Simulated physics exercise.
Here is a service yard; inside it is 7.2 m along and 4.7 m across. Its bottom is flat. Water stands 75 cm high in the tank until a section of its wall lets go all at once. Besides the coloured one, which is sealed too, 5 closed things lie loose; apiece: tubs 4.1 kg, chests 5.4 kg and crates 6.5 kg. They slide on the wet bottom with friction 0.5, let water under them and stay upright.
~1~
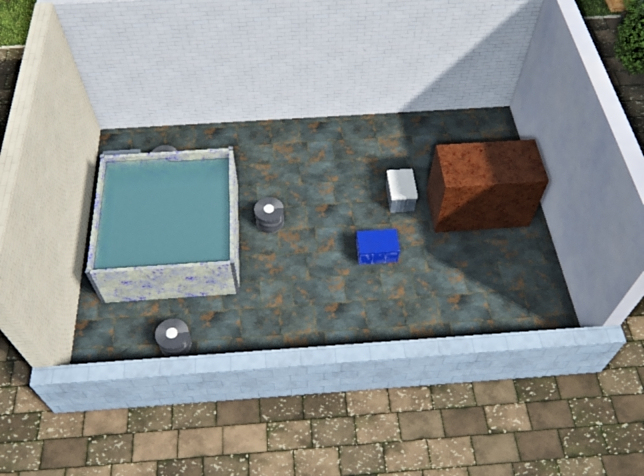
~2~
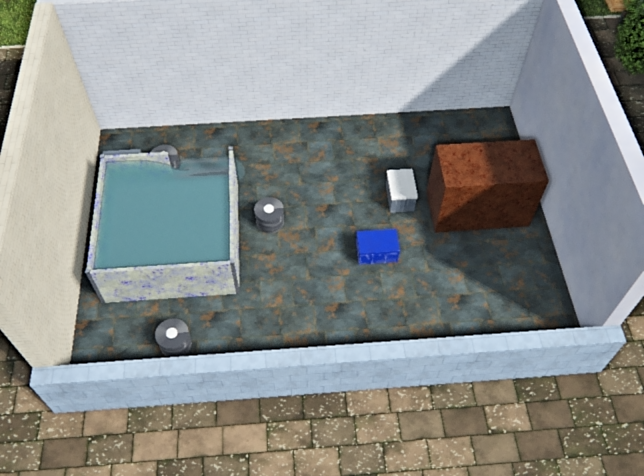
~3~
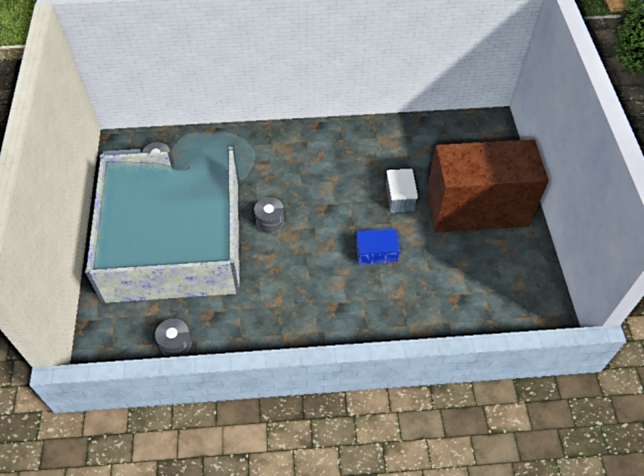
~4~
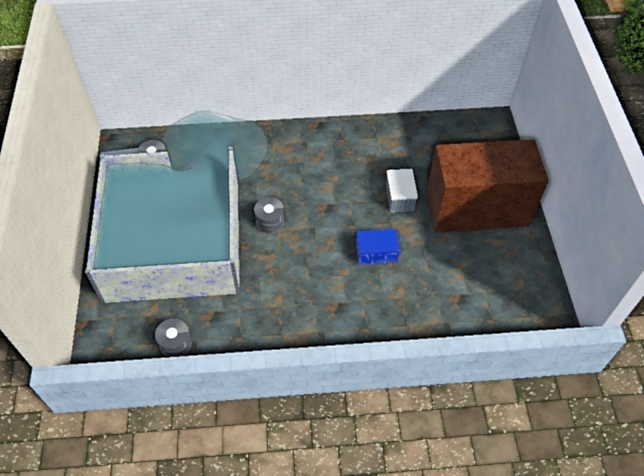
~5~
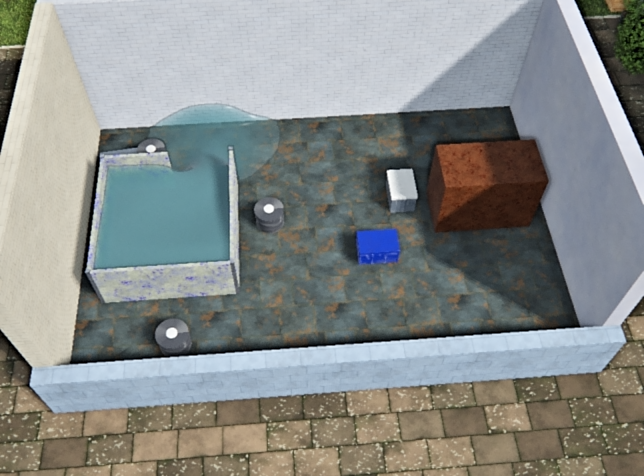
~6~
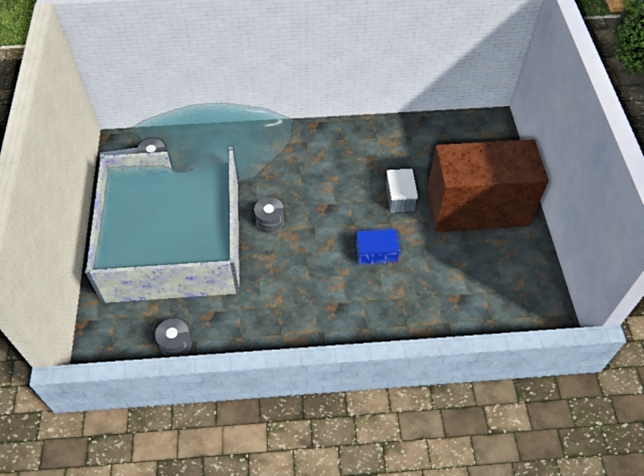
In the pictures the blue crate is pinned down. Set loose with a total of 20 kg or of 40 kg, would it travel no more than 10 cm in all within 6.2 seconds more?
I expect that the lower weight is enough.
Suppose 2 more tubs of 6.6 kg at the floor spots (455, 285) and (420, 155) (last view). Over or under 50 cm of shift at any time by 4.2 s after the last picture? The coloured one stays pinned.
In turn: Less, past it.
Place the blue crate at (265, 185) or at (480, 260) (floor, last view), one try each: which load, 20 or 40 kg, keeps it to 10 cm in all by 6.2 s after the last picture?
In turn: The smaller is enough; either load holds.
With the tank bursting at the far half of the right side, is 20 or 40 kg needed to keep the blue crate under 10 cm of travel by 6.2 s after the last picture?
In that case neither weight holds it.
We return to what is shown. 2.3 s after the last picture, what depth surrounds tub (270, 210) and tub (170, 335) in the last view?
About 0 and 0 cm.
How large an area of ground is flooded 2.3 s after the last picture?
About 19 m2.
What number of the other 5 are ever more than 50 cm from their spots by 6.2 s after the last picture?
4 of them.
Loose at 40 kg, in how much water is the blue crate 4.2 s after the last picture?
Roughly 2 cm.
Then, 0.6 s after the last picture the blue crate would be 0 cm from its start with 20 kg and 0 cm from its start with 40 kg; 0 cm of water round it then.
Then, 2.3 s after the last picture the blue crate would be 0 cm from its start with 20 kg and 0 cm from its start with 40 kg; 1 cm of water round it then.
Then, 4.2 s after the last picture the blue crate would be 0 cm from its start with 20 kg and 0 cm from its start with 40 kg; 2 cm of water round it then.
Then, 6.2 s after the last picture the blue crate would be 3 cm from its start with 20 kg and 0 cm from its start with 40 kg; 9 cm of water round it then.
